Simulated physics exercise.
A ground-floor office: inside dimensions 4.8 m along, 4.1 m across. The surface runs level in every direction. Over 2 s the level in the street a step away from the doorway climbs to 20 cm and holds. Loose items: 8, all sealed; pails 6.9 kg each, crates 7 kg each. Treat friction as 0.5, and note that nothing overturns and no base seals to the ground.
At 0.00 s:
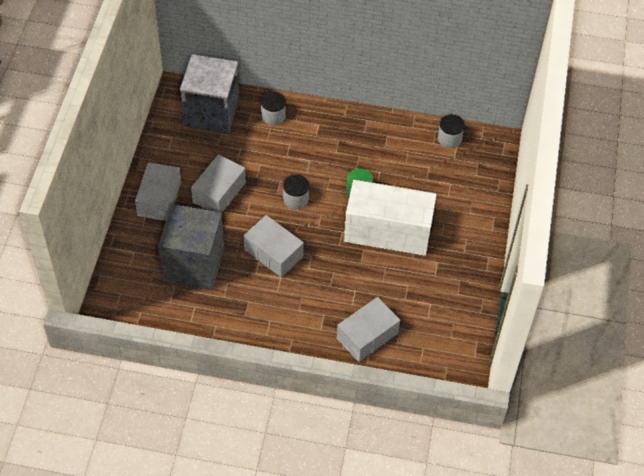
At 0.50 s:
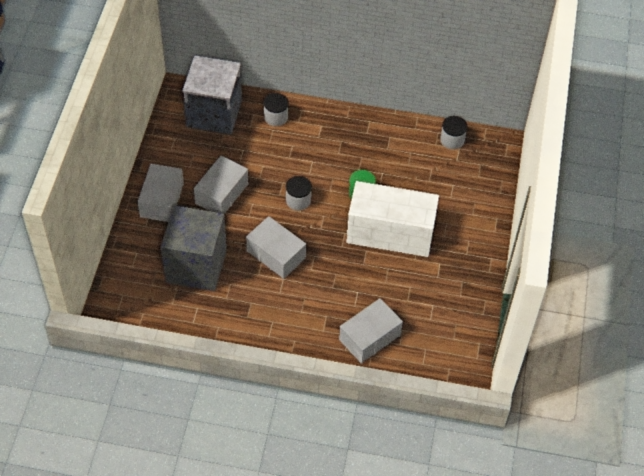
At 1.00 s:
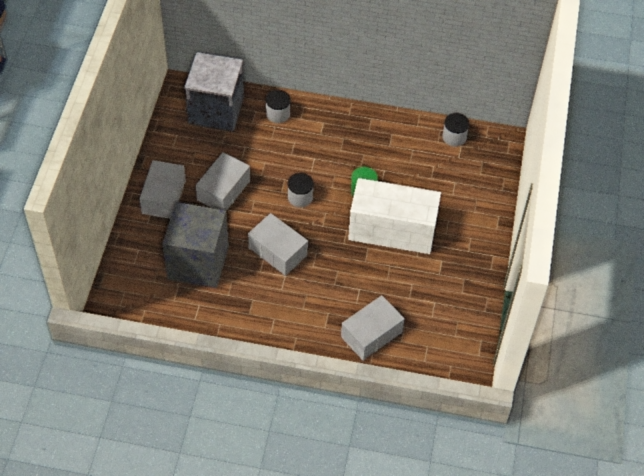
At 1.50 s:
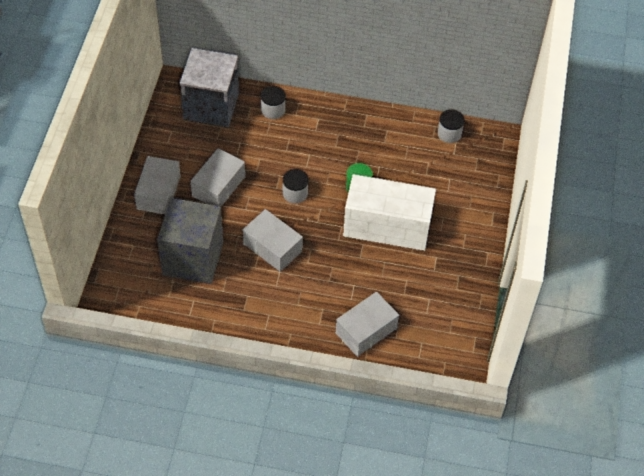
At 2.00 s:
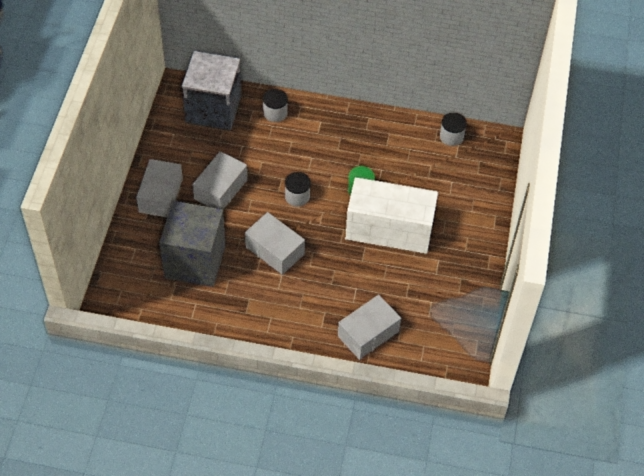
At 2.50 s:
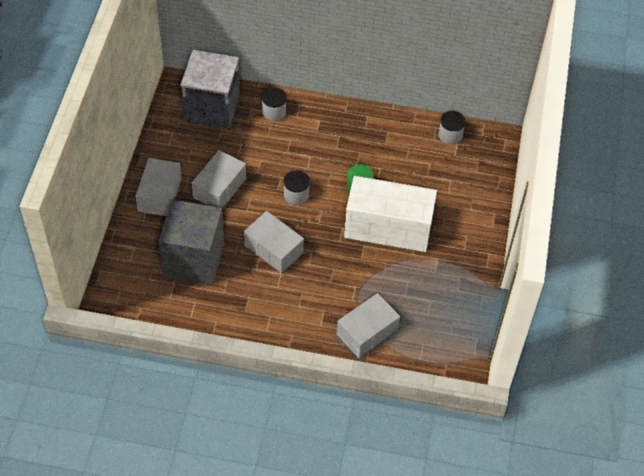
Water spreads around and then into a ground-floor office with a wooden floor, seen from high above through its open top. Grey crates and two darker blocks stand mostly at left, with dark-topped pails around the room and a green pail behind a white block right of centre. The paving outside turns from beige to blue, then a clear sheet fans in from the right wall, while the objects stay put and the view jiggles slightly.
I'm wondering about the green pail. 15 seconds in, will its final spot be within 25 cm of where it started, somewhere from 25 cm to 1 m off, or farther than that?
It will stay close to its spot.
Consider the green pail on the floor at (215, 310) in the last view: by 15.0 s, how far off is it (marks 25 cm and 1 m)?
In that run it wanders far off.
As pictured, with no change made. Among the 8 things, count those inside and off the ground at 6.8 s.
The count is 2.
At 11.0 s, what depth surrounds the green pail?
Roughly 2 cm deep.
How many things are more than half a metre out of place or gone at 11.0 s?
At that moment it comes to 4.
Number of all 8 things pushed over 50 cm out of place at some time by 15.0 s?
The answer here is 5.
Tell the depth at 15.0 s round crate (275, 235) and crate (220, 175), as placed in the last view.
Depths: Near 8 cm, then near 12 cm.
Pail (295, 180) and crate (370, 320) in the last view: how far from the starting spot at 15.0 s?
Shifts: 0 cm / 250 cm.
After 3.5 s the green pail is near (361, 175), 0.0 m from its start, aground; 0 afloat.
After 6.8 s the green pail is near (361, 175), 0.0 m from its start, aground; 2 afloat.
After 11.0 s the green pail is near (361, 175), 0.0 m from its start, aground; 4 afloat.
After 15.0 s the green pail is near (361, 175), 0.0 m from its start, aground; 6 afloat.
